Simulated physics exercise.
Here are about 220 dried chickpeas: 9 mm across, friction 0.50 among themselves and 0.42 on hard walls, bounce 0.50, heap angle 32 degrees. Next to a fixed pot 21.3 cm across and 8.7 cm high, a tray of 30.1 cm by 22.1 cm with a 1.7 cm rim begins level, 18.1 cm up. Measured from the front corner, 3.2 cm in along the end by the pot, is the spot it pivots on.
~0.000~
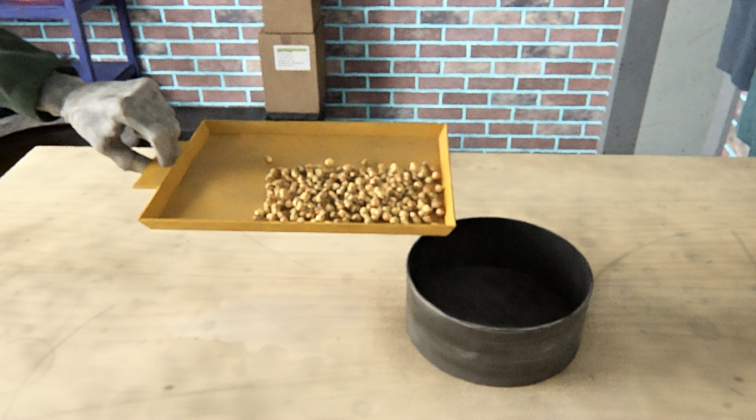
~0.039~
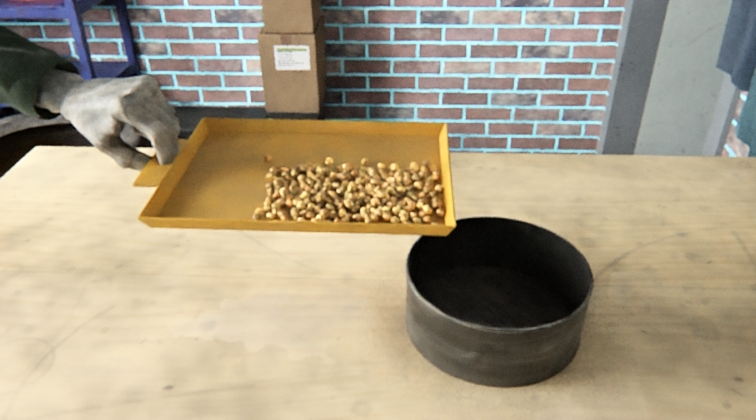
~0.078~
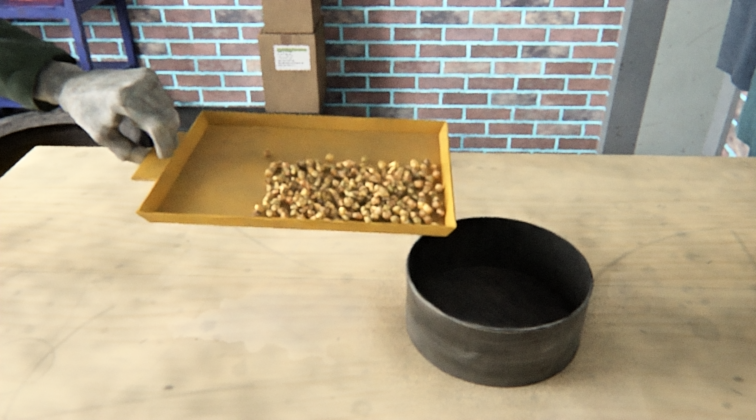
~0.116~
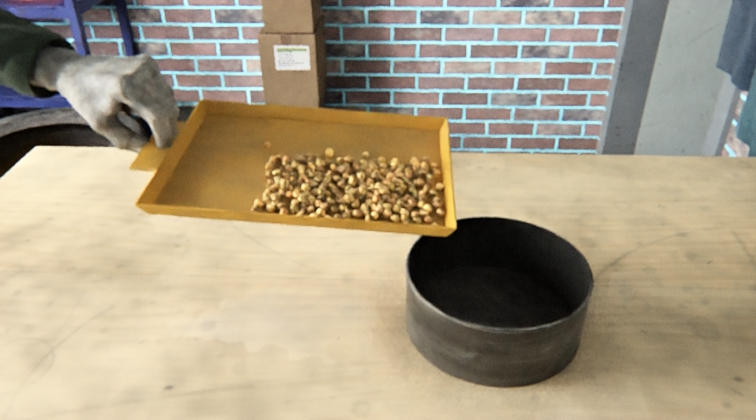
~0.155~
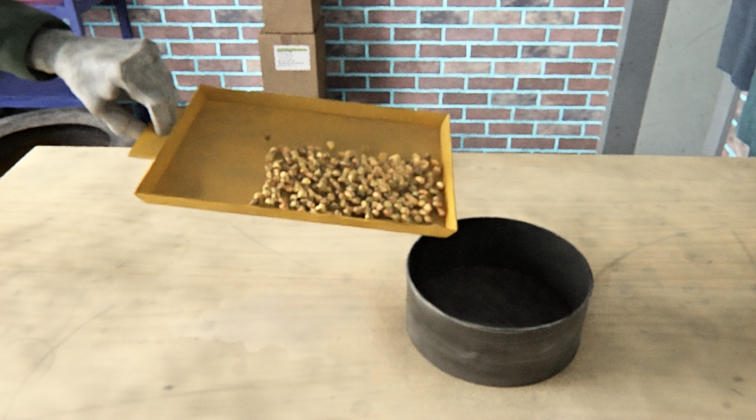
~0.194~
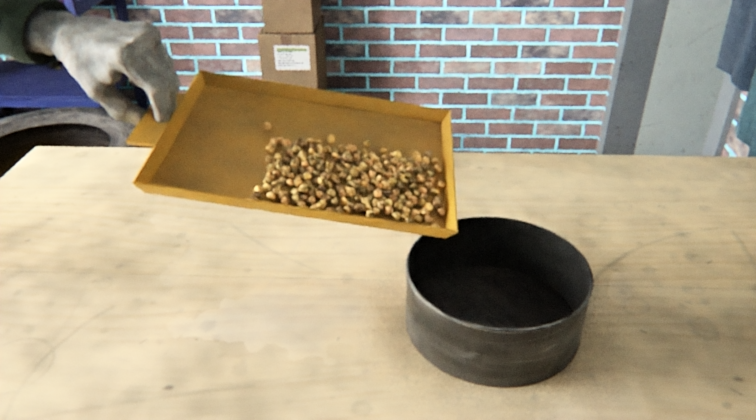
A gloved-looking grey hand at the left grips the tab of a shallow mustard-yellow tray and raises that end, slowly at first and then faster, so the tray slants down toward the right. Tan chickpeas stay heaped in its right half, beside a dark round pot on a pale wooden table. The steady view looks slightly down toward a brick wall with stacked cardboard boxes.
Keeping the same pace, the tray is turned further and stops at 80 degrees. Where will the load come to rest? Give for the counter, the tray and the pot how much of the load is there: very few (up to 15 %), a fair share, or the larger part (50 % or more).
Counter: A fair share, tray: Very few, pot: The larger part.
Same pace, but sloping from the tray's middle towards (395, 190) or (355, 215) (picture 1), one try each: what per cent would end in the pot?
Near 90 and 30 percent, in that order.
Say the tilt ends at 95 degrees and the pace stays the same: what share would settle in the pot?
Then about 65 per cent.
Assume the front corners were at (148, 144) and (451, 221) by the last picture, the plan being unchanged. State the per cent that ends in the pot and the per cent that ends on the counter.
You'd end with pot at 80 and counter at 20.
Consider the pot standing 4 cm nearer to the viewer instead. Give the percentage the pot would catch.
My estimate: Some 95 per cent.
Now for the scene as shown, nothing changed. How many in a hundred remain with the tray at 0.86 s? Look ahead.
Some 100 per cent of the load.
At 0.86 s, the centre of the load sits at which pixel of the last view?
(423, 170) or thereabouts.
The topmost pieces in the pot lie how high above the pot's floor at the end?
Some 2.0 cm above the floor.
After 0.59 s, tilt 44 degrees; the tray holds 100 %, the pot 0 %.
Then, at 0.86 s, tilt 67 degrees; the tray holds 100 %, the pot 0 %.
After 1.23 s, tilt 80 degrees; the tray holds 10 %, the pot 45 %.
In the end, at 2.2 s, counter 40 %, tray 0 %, pot 60 %.
